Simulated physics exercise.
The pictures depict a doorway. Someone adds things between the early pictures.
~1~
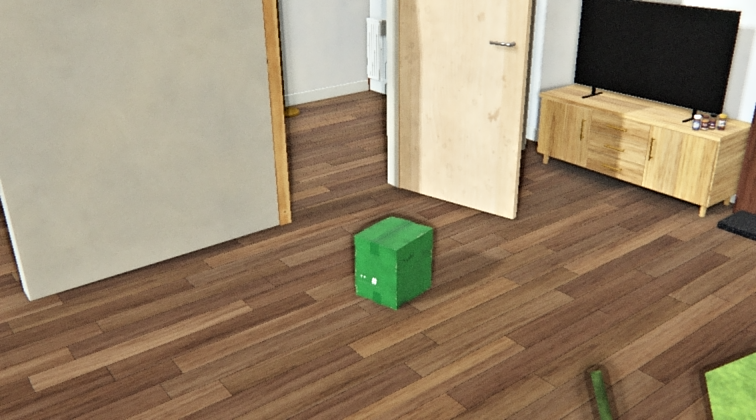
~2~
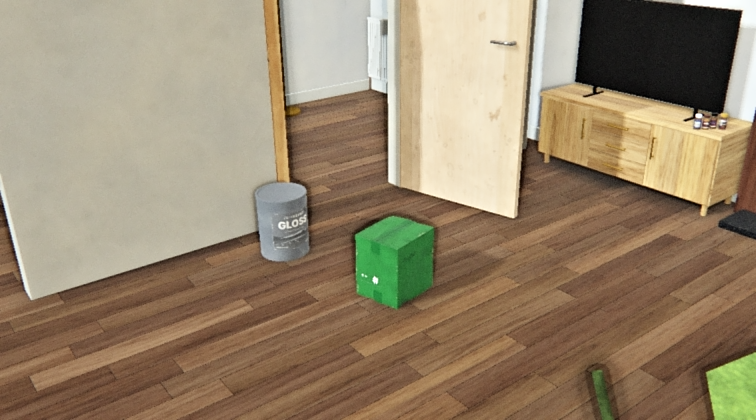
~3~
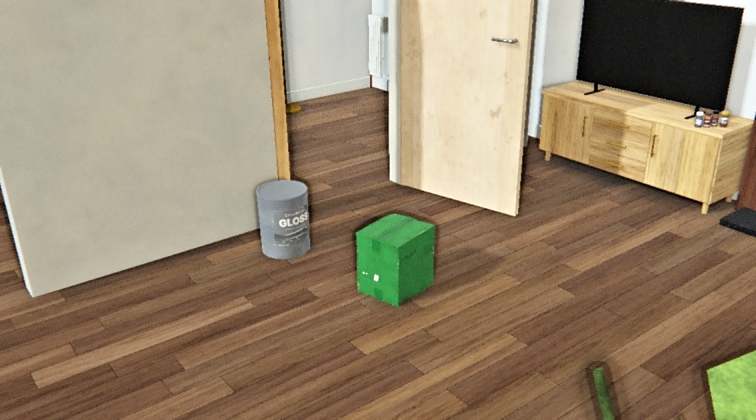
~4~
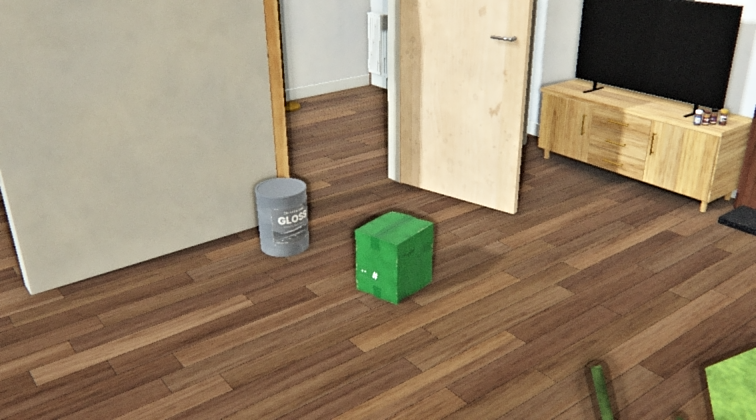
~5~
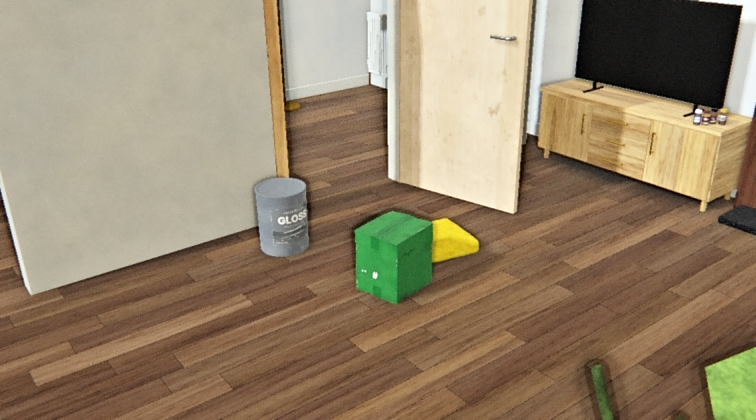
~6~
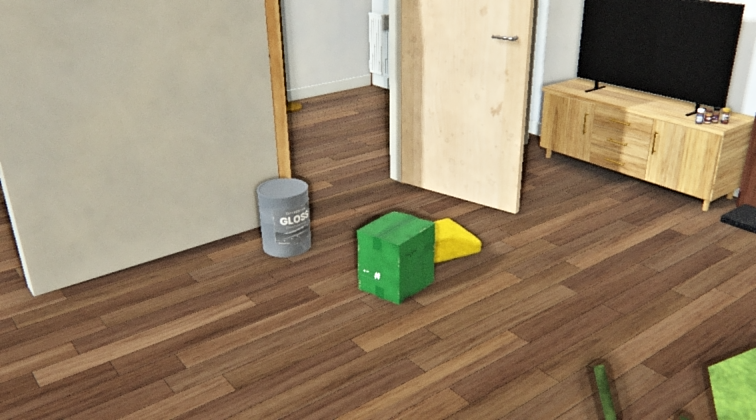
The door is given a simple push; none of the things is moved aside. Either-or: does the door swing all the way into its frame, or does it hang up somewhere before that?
The door swings all the way in.
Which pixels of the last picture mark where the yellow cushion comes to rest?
Roughly (394, 249).
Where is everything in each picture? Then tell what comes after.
Door wide open and still; green box (394, 262), in the first picture.
Door wide open and still; green box (395, 261); grey pail (283, 222), in the second picture.
Door wide open and still; green box (396, 259); grey pail (284, 219), in the third picture.
Door wide open and still; green box (395, 257); grey pail (283, 217), in the fourth picture.
Door wide open and still; green box (394, 256); grey pail (283, 217), in the fifth picture.
Door wide open and still; yellow cushion (442, 240); green box (397, 257), in the sixth picture.
Then, 1.00 s later than the last frame, open by 69°; yellow cushion moved a little near (431, 243).
Then, 1.20 s later than the last frame, open by 57°; yellow cushion moved a little near (412, 248).
Then, 1.70 s later than the last frame, open by 29°; yellow cushion moved about its own width near (394, 249); green box moved a little.
When it is over, open by 0°; moved from the start, yellow cushion; the other 2 as before. End places, in pixels of the last picture, yellow cushion near (394, 249).
